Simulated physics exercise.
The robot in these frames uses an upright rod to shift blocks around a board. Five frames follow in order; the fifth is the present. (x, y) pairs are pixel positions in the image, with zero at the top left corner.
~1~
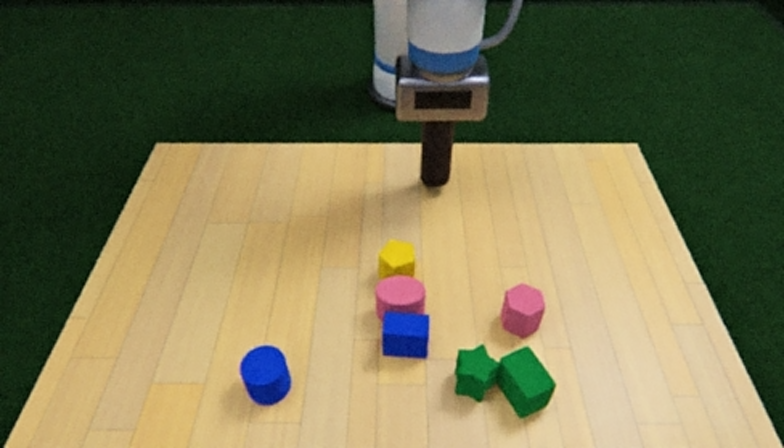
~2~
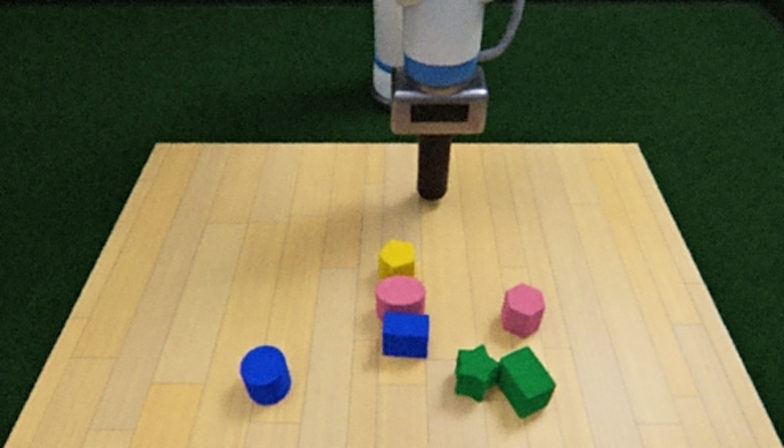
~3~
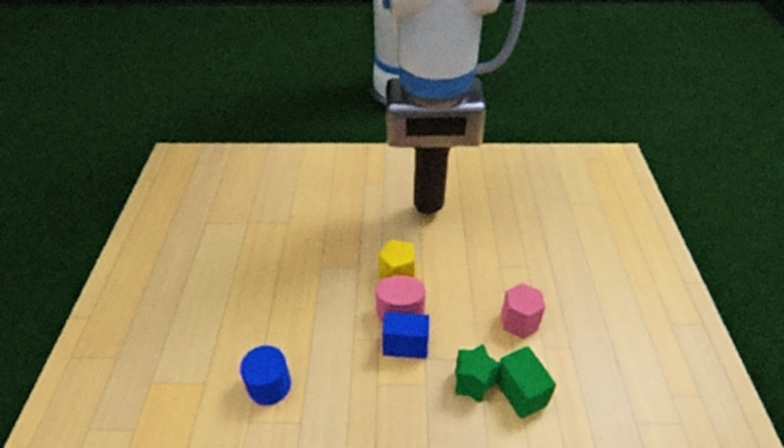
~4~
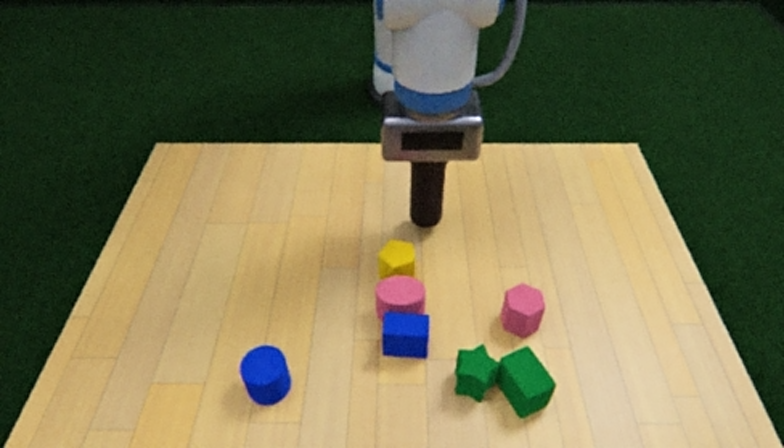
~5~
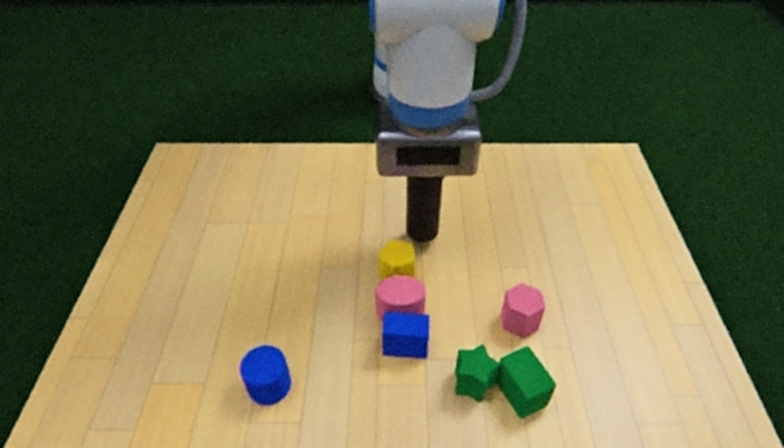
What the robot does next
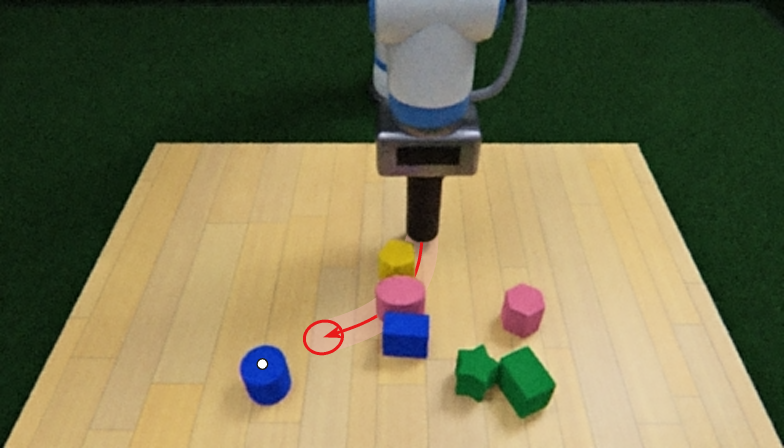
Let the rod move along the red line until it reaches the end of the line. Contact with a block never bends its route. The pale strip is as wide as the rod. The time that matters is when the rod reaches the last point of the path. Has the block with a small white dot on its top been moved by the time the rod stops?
No - that is not the case.
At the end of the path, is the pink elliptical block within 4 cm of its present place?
No, I don't think so.
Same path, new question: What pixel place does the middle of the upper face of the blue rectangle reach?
It should be at about (406, 345).
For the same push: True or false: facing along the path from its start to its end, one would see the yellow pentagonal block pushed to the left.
This is false.
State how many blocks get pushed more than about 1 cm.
Answer: Three or more.
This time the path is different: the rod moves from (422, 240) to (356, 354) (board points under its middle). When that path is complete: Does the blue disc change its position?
The answer is no.
Path on the board, from (422, 240) via (412, 280) and (378, 315), ending at (323, 337); the dot is on the blue disc.
On the path given first. One third of the way, rod at (412, 272); yellow pentagonal block at (380, 268), turned 55° clockwise; pink elliptical block at (398, 295), turned 20° anticlockwise.
Two thirds of the way, rod at (377, 308); yellow pentagonal block at (344, 281), turned 100° clockwise; pink elliptical block at (377, 327), turned 40° anticlockwise; blue rectangle at (406, 344), turned 50° anticlockwise.
At the end, rod at (322, 329); blue disc in place; yellow pentagonal block at (328, 280), turned 140° clockwise; pink elliptical block at (371, 335), turned 60° anticlockwise; blue rectangle at (406, 345), turned 55° anticlockwise.
